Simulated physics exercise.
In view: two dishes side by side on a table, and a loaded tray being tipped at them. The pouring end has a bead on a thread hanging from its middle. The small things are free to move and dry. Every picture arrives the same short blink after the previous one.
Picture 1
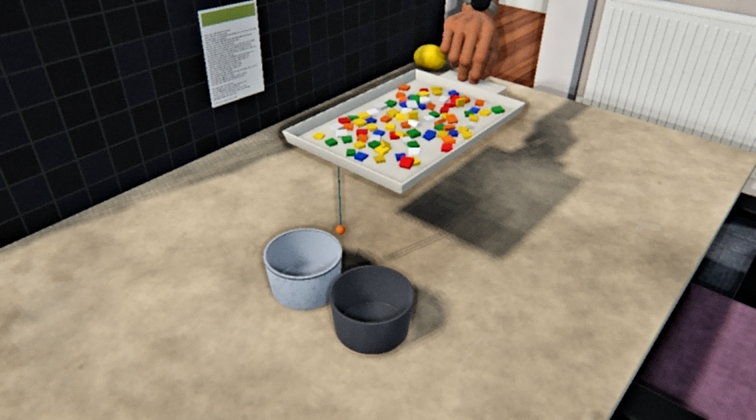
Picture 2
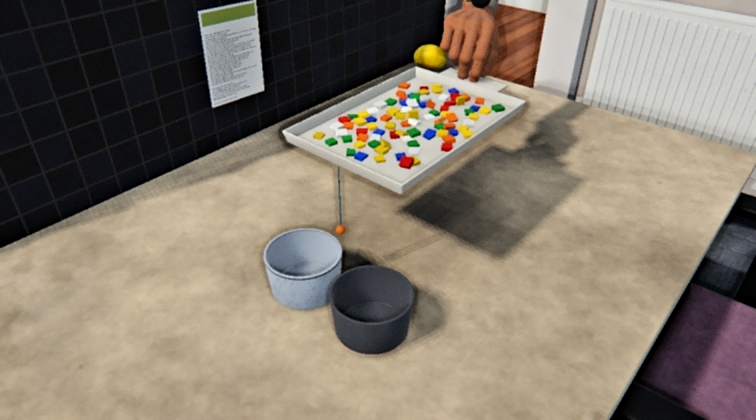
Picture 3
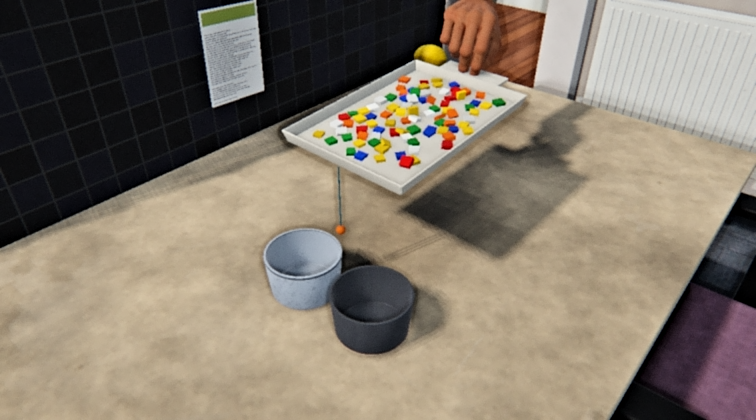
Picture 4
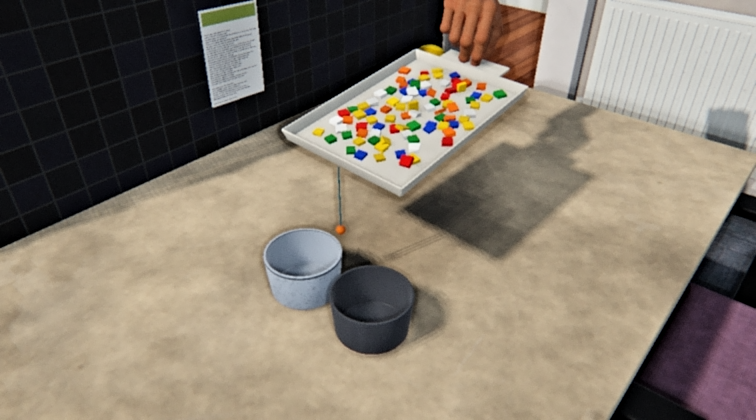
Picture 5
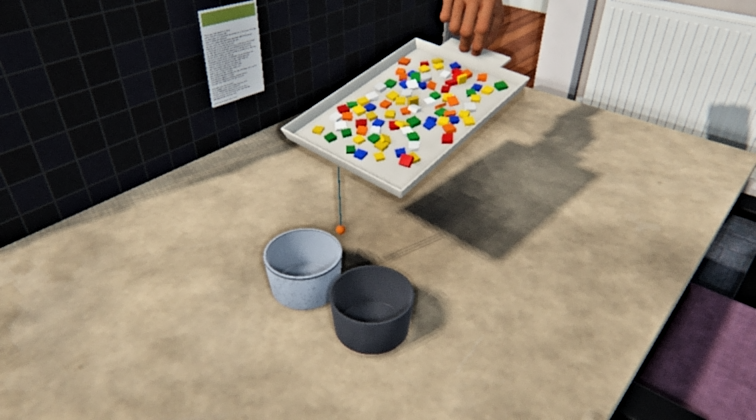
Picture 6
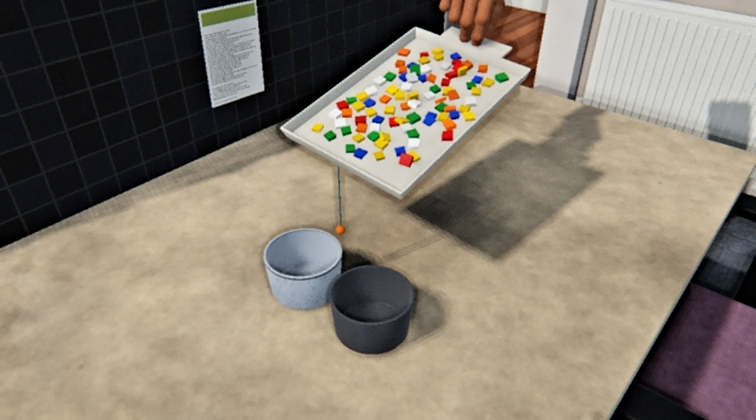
Tray of colourful tiles tilting gradually as a hand raises its far end, above a grey-blue dish and a black dish.
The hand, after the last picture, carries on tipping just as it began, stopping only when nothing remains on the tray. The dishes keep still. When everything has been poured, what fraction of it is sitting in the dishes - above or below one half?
Above one half.
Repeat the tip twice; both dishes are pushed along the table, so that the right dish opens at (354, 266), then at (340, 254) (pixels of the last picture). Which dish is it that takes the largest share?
The dish at right, then the dish at right.
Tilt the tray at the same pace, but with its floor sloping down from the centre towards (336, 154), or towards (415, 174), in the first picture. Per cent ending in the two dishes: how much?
Case one 60 %; case two 10 %.
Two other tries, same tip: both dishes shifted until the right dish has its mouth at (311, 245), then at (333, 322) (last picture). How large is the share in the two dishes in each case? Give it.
First placement: 10 per cent; second placement: 0 per cent.
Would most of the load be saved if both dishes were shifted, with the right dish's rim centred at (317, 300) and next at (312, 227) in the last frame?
With the first shift the pair saves less than a half; with the second, less than a half.
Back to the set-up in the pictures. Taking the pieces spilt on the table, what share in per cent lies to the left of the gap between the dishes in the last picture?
Share to the left: Near 10 per cent.
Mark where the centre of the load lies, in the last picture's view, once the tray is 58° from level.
Near (385, 155).
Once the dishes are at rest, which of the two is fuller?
Once things settle, the right of the two ends up fuller.
Soon after the last picture, tray tipped steeply; nearly all on the tray; a small part in the air.
A little later, tray tipped right over; about a third on the tray; about a quarter in the right dish; a stray few in the left dish; a small part outside both; about a quarter in the air.
Later still, tray tipped past a quarter turn; about half in the right dish; a small part in the left dish; about a third outside both.
At rest, tray tipped past a quarter turn; about half in the right dish; a small part in the left dish; about a third outside both.
